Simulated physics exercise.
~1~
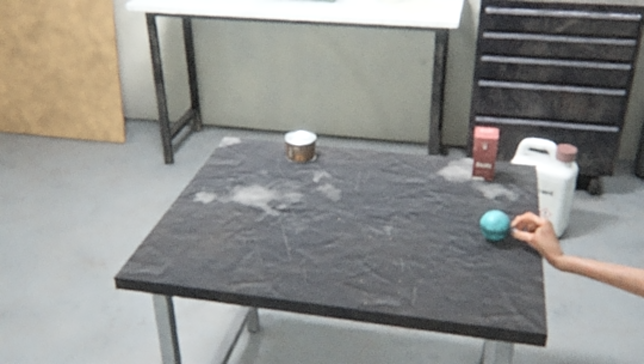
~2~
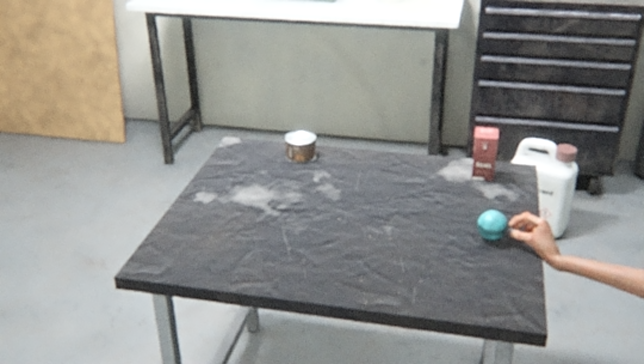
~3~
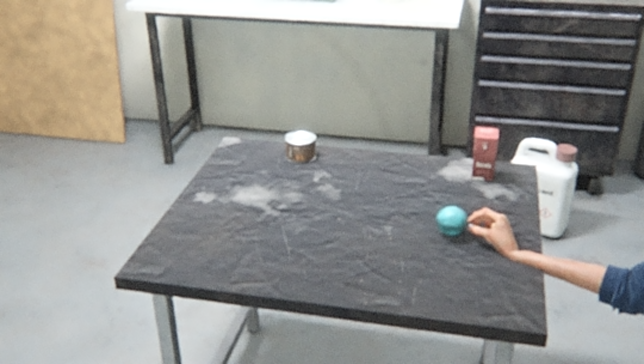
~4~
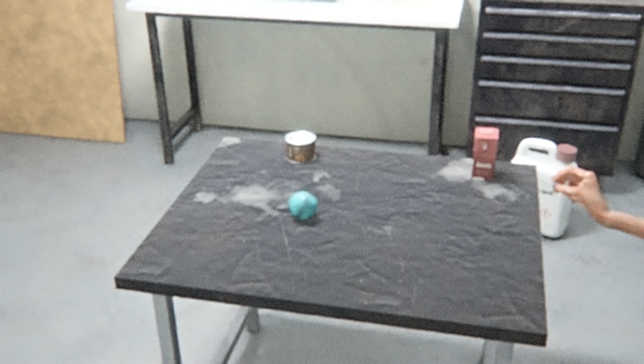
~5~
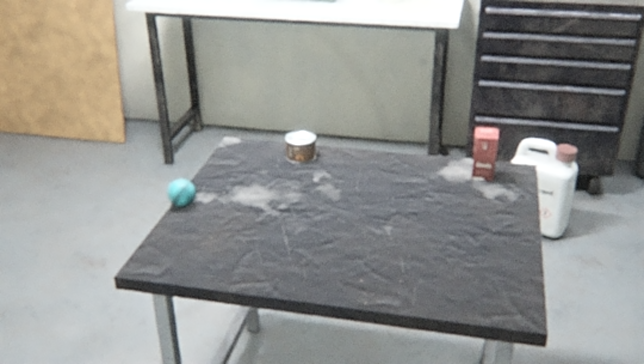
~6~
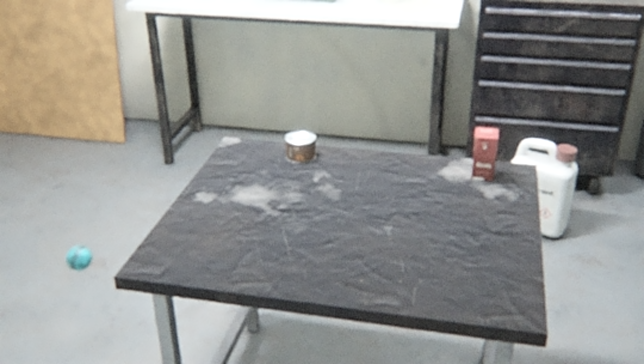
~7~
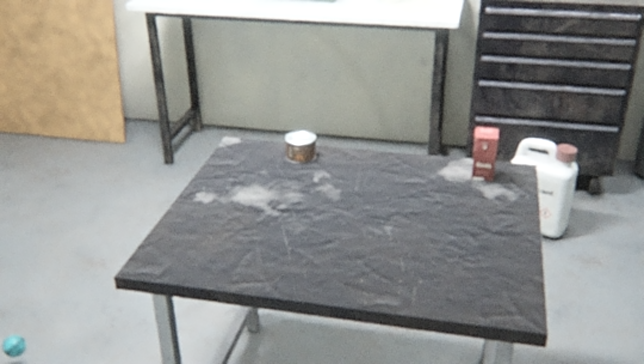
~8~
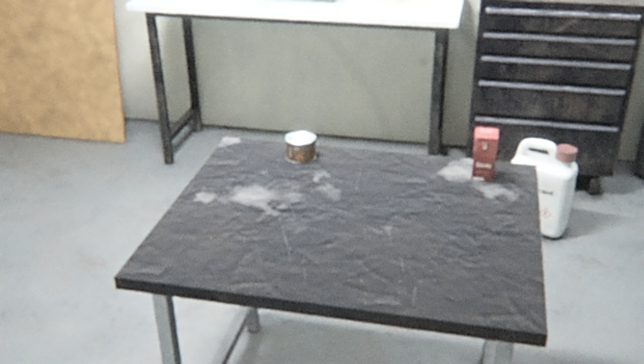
A hand reaches in from the right over a dark, scuffed table in a workshop, seen from slightly above by a still camera. Its fingers are at a turquoise ball near the table's right side, with a red carton and a white jug behind it and a small brown tub at the far edge. The hand pushes the ball left, then lets go and draws back out of view. The ball rolls on across the top, past the tub, and drops off the left side. It travels over the grey floor towards the lower left and leaves view, while the tub and carton stay put.
